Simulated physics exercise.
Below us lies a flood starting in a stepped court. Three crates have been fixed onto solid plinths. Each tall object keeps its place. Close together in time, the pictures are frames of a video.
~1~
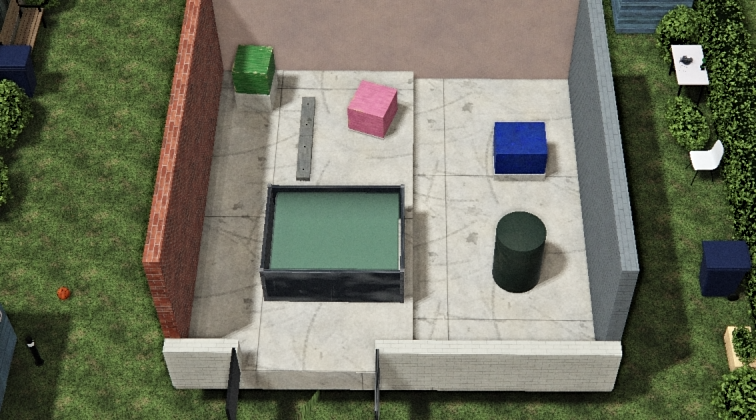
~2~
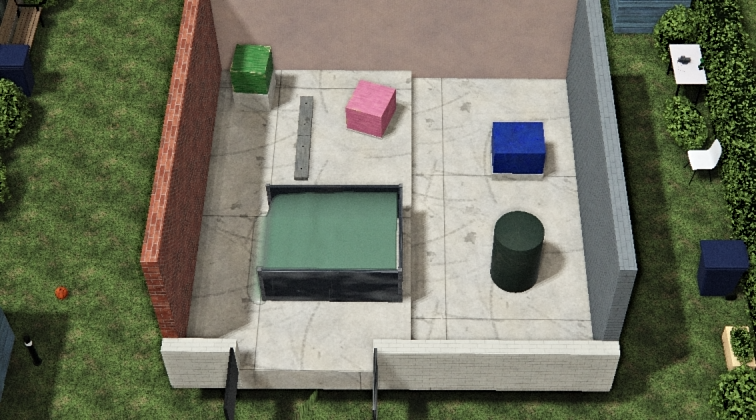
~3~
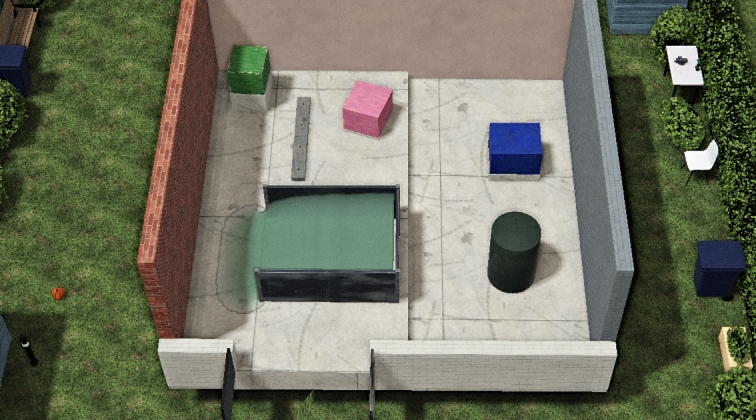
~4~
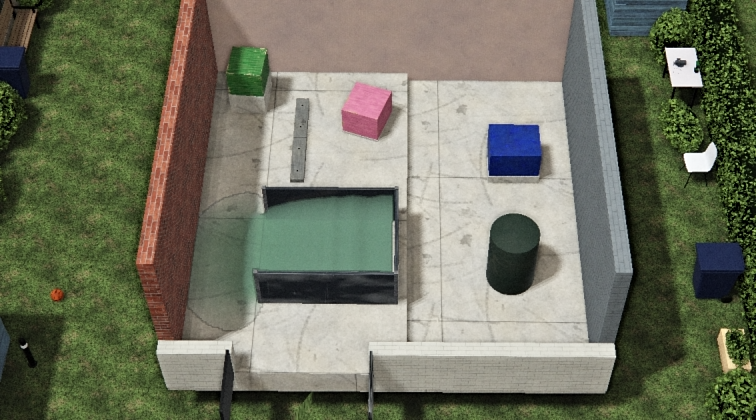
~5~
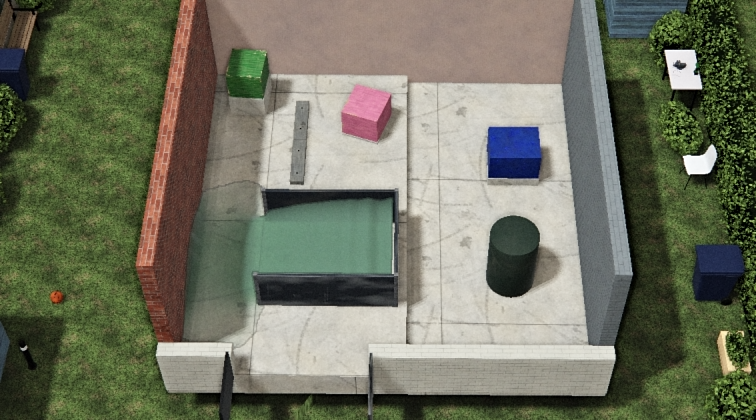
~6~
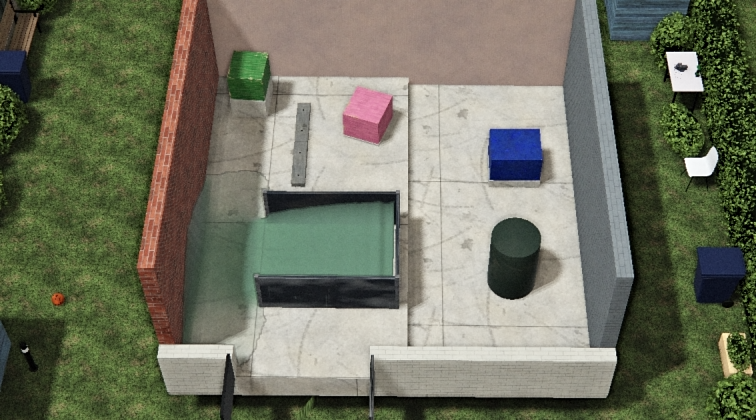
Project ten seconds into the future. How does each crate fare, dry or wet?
Result: The blue crate will be missed by the water; the green crate will be missed by the water; the pink crate will be caught by the water.
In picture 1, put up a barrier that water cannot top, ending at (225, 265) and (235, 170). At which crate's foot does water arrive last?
I'd pick the blue crate.
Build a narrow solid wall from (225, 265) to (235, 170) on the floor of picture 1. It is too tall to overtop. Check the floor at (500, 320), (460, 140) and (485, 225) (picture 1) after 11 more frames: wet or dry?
The first point comes out unwetted, the next unwetted, the last unwetted.
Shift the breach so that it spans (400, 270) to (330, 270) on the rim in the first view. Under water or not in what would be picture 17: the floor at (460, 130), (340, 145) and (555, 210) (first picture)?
Point by point: Unwetted, unwetted, unwetted.
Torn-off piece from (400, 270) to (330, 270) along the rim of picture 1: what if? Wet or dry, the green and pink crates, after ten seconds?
The green crate is not reached; the pink crate is not reached.
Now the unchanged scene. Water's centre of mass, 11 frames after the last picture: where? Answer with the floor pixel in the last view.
At about (263, 255).
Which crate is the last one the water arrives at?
The blue-painted one.
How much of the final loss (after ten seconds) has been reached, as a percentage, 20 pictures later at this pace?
Near 40 in a hundred.
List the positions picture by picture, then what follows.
The water tank at (334, 231) is whole and still, in the first frame.
The front is at (255, 299), out from the gap at (269, 248), in the second frame.
The front is at (240, 309), out from the gap at (266, 250), in the third frame.
The front is at (195, 307), out from the gap at (265, 252), in the fourth frame.
The front is at (184, 334), out from the gap at (265, 255), in the fifth frame.
The front is at a hidden place, out from the gap at (266, 257), in the sixth frame.
A moment on, water covers 15 % of the floor; the blue crate not reached, the green crate water round its plinth, the pink crate not reached.
Next, water covers 30 % of the floor; the blue crate not reached, the green crate water round its plinth, the pink crate not reached.
Then, water covers 50 % of the floor; the blue crate not reached, the green crate water round its plinth, the pink crate water round its plinth.
Later, water covers 80 % of the floor; the blue crate water round its plinth, the green crate water round its plinth, the pink crate water round its plinth.
In the end, water covers 95 % of the floor; the blue crate stayed above the water, the green crate stayed above the water, the pink crate was topped.
